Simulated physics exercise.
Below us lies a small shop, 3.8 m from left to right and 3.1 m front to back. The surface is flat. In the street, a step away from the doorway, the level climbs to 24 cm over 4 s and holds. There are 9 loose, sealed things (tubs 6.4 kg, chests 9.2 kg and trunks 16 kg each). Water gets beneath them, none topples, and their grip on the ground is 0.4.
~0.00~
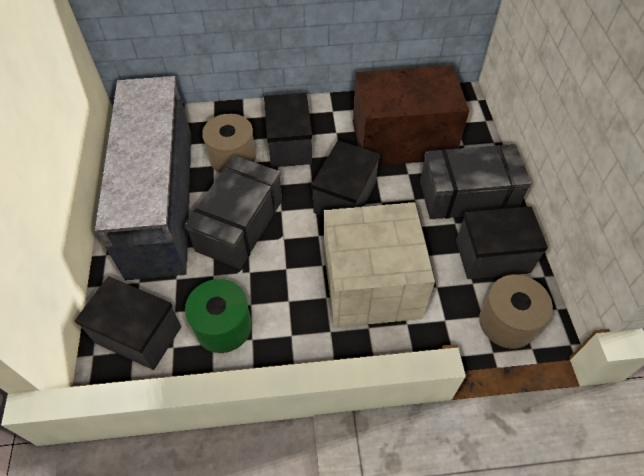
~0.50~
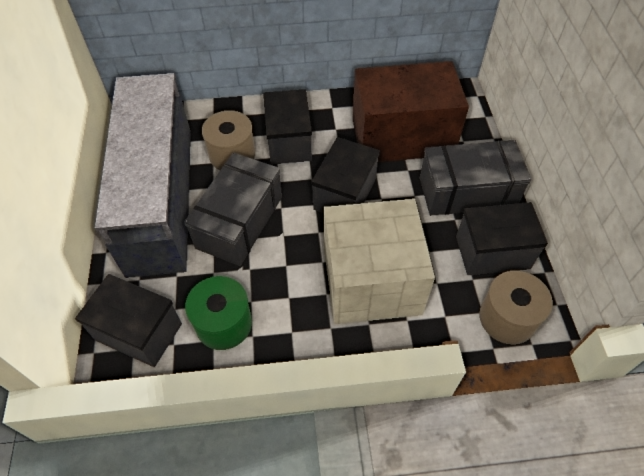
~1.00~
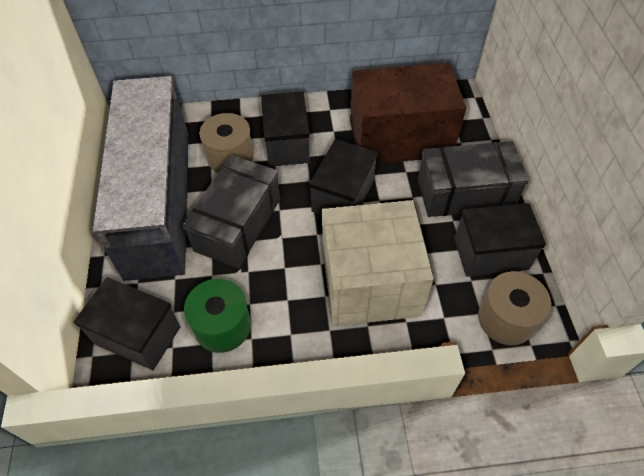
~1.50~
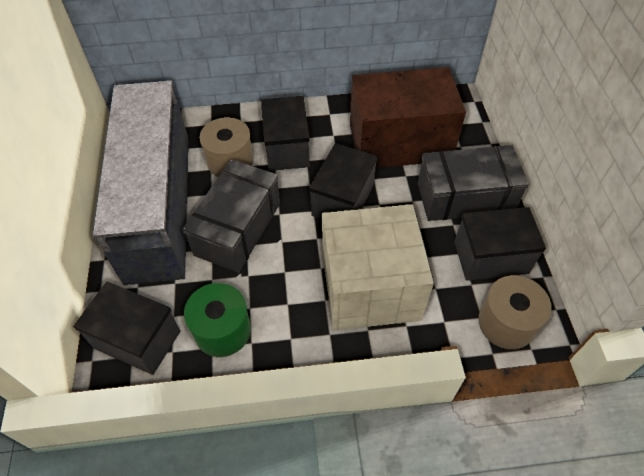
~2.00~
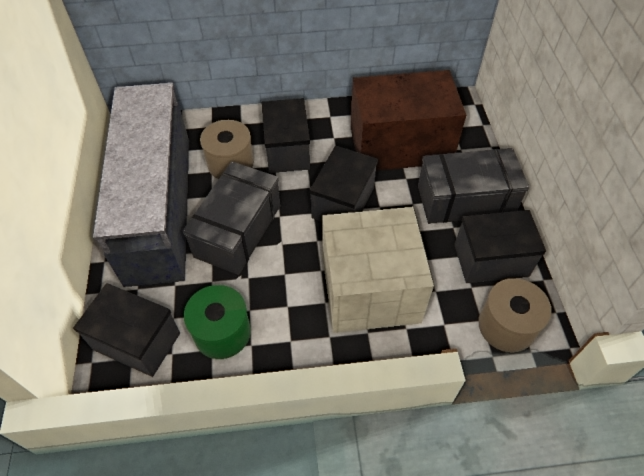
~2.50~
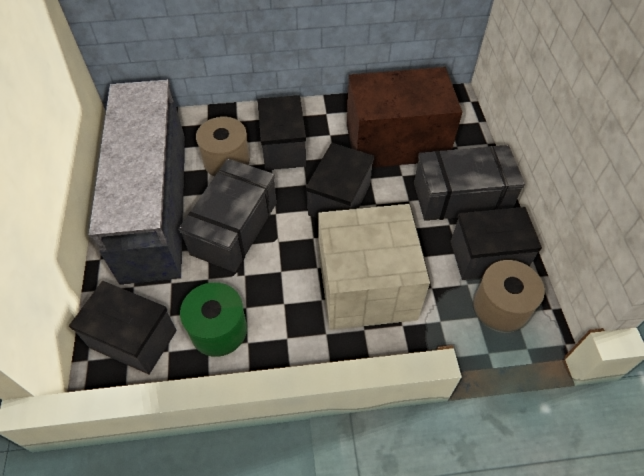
To begin with, dark chests, round tubs and larger blocks sit still on a small shop's checkered floor, seen from above. A sheet of bluish water spreads from the left across the street outside, then enters through the doorway at right, where the nearest tan tub shifts slightly inward.
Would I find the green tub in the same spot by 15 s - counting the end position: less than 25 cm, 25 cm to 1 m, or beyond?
The green tub moves a short way.
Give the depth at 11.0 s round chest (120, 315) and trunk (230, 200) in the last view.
Roughly 12 and 12 cm.
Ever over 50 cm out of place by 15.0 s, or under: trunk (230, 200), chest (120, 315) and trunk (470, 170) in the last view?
In that order: Over, less, under.
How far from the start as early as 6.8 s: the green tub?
Roughly 0 cm by then.
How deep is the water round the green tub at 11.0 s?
Roughly 14 cm.
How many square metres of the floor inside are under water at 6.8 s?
Roughly 8.5 m2.
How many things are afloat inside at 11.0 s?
I count 9.
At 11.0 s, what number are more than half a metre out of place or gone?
5 of them.
After 3.5 s the green tub is near (211, 310), 0.0 m from its start, aground; 1 afloat.
After 6.8 s the green tub is near (211, 310), 0.0 m from its start, aground; 4 afloat.
After 11.0 s the green tub is near (152, 352), 0.5 m from its start, afloat; 9 afloat.
After 15.0 s the green tub is near (116, 352), 0.7 m from its start, afloat; 9 afloat.
